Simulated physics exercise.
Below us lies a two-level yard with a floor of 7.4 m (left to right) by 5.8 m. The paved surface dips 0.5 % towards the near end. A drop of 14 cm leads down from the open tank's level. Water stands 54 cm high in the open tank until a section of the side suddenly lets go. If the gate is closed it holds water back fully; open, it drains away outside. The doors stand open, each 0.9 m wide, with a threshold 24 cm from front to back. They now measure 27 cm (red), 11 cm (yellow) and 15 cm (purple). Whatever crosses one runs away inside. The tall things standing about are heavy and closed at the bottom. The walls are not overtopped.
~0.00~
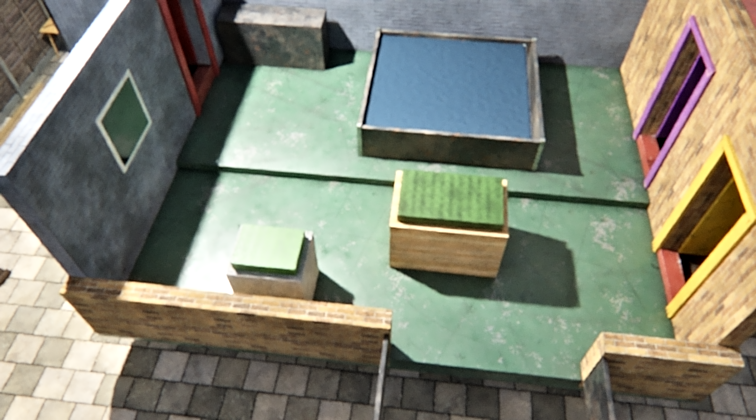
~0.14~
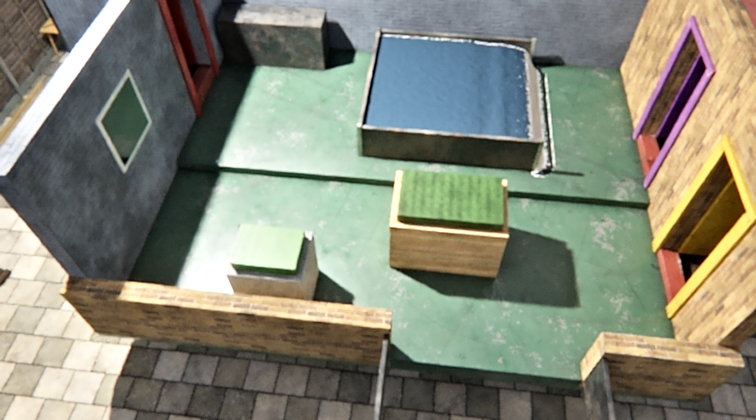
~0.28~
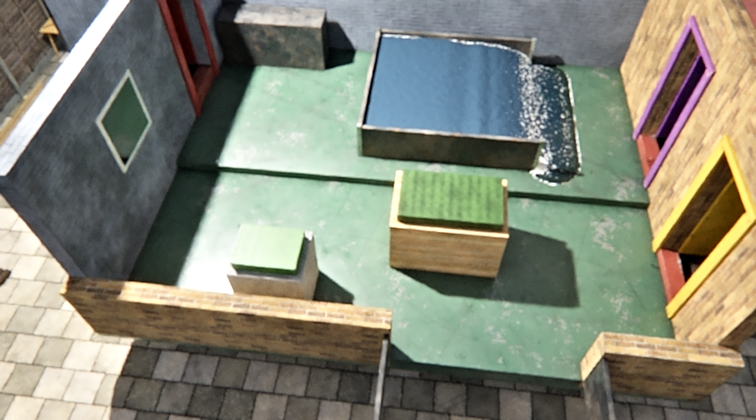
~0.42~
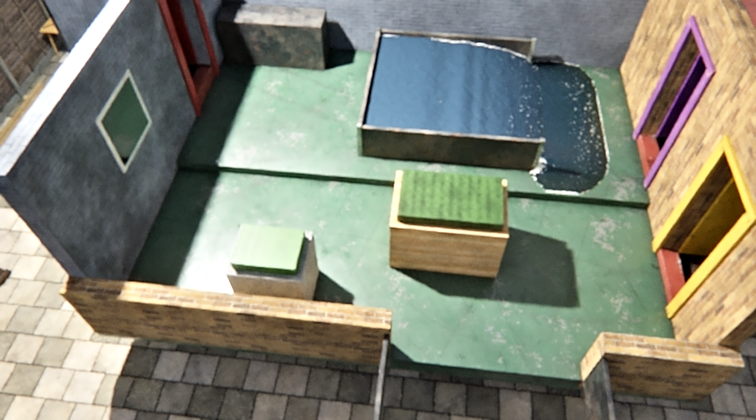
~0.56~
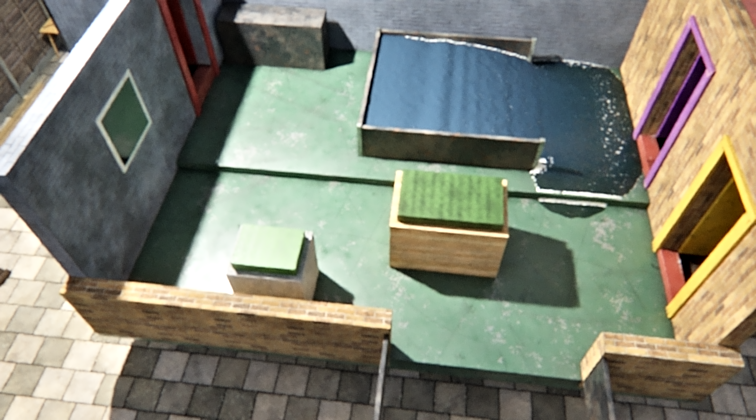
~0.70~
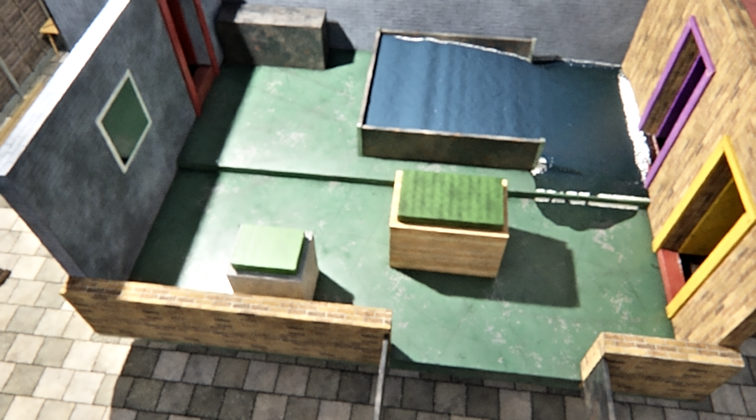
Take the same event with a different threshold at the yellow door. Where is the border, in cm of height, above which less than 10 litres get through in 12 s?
Some 15 cm above the ground.
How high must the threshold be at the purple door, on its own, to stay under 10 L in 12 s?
About 34 cm at purple.
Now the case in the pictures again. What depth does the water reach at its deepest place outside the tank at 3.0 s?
About 35 cm.
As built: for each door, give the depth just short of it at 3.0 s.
In cm: Red 0, yellow 14, purple 31.
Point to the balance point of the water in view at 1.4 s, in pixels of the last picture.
Near (498, 114).
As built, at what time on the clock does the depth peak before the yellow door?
At about 6.5 s.
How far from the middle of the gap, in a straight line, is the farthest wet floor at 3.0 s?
About 4.6 m.
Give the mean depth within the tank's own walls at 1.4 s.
Roughly 36 cm on average.
After 1.4 s water covers 20 % of the floor, deepest (44 cm) near (622, 76); 3 cm at the yellow door, 0 litres in over its 11 cm threshold.
After 3.0 s water covers 30 % of the floor, deepest (35 cm) near (680, 359); 14 cm at the yellow door, 2 litres in over its 11 cm threshold.
After 12.0 s water covers 75 % of the floor, deepest (14 cm) near (639, 368); 10 cm at the yellow door, 41 litres in over its 11 cm threshold.
At the yellow door as built, the water arrived by 1.4 s and peaked near 15 cm at 6.6 s.
Run again over the same 12 s with other heights there, 21 litres in over 13 cm, 5 litres over 17.5 cm. The limit of 10 litres is kept from about 15 cm up.
